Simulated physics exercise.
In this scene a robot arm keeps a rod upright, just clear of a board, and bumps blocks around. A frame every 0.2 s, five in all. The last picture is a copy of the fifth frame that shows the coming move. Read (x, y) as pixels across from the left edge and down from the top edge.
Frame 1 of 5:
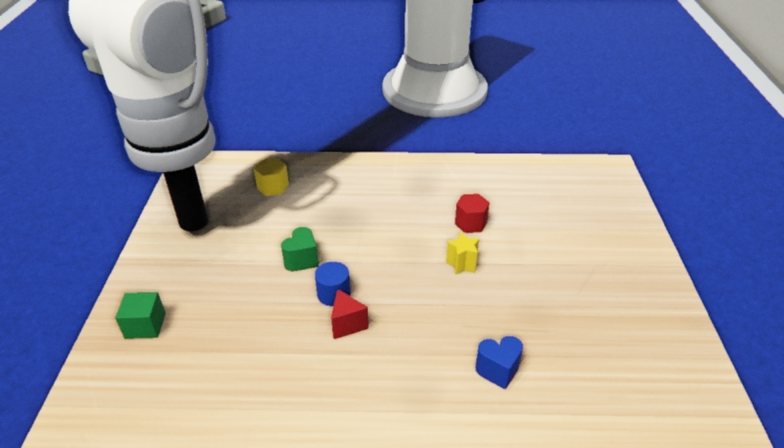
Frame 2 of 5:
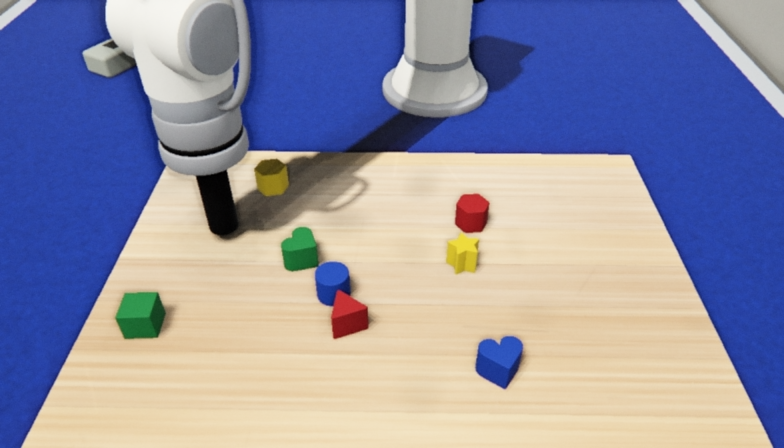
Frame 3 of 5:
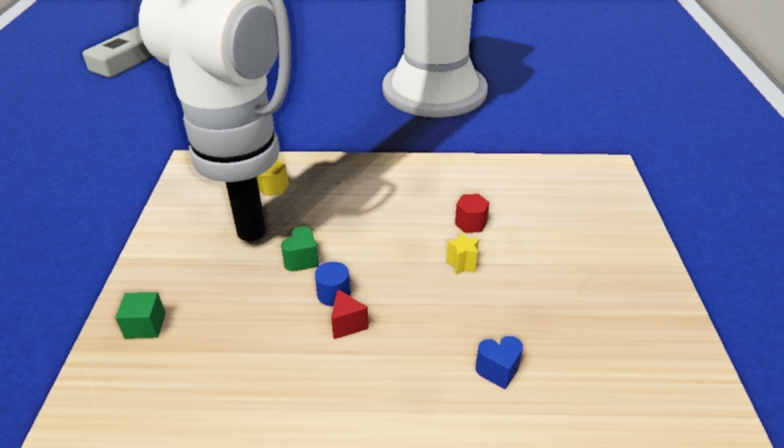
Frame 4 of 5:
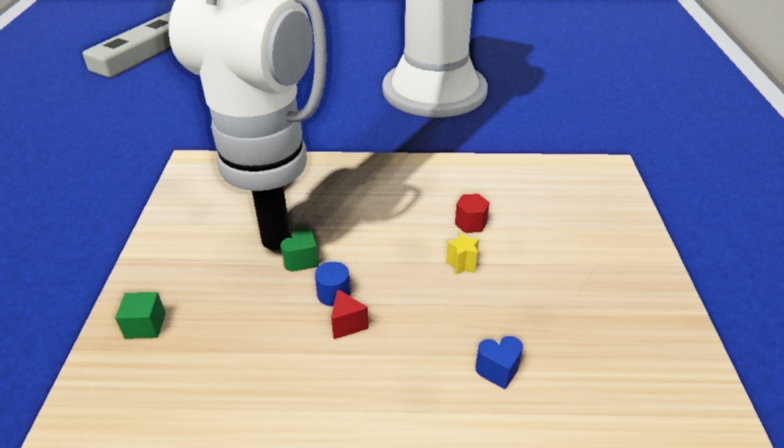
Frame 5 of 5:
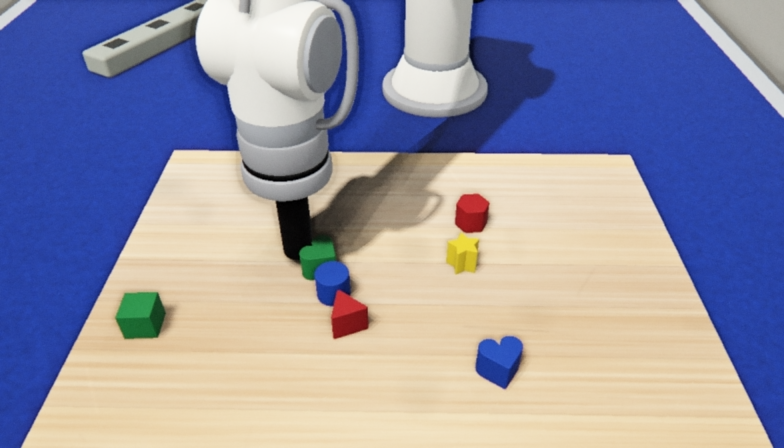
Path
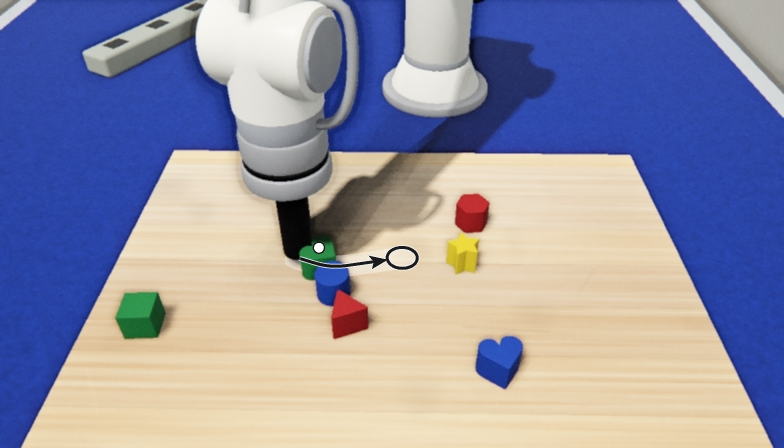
A robot arm moves right over a wooden board and nudges the green heart block toward the blue round block.
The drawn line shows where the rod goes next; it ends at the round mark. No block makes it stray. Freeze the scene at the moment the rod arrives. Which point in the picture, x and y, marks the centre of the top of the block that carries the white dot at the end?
Somewhere near (374, 261).
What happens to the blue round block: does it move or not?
It shifts position.
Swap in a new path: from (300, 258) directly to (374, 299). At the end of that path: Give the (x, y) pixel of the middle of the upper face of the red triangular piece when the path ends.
For the centre of its top, I'd go with (343, 322).
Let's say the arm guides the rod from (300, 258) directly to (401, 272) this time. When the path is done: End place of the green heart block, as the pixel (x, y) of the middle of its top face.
It is going to be at (385, 269).
Path on the board, from (300, 258) via (332, 266) and (368, 263), ending at (402, 258); the dot is on the green heart block.
On the path given first. One third of the way, rod (332, 258); green heart block (353, 257); blue round block (340, 280); red triangular piece (346, 307).
Two thirds of the way, rod (367, 254); green heart block (372, 261), turned 45° clockwise; blue round block (340, 281); red triangular piece (346, 307).
At the end, rod (402, 249); green heart block (374, 261), turned 50° clockwise; blue round block (340, 281); red triangular piece (346, 307); yellow star block in place.
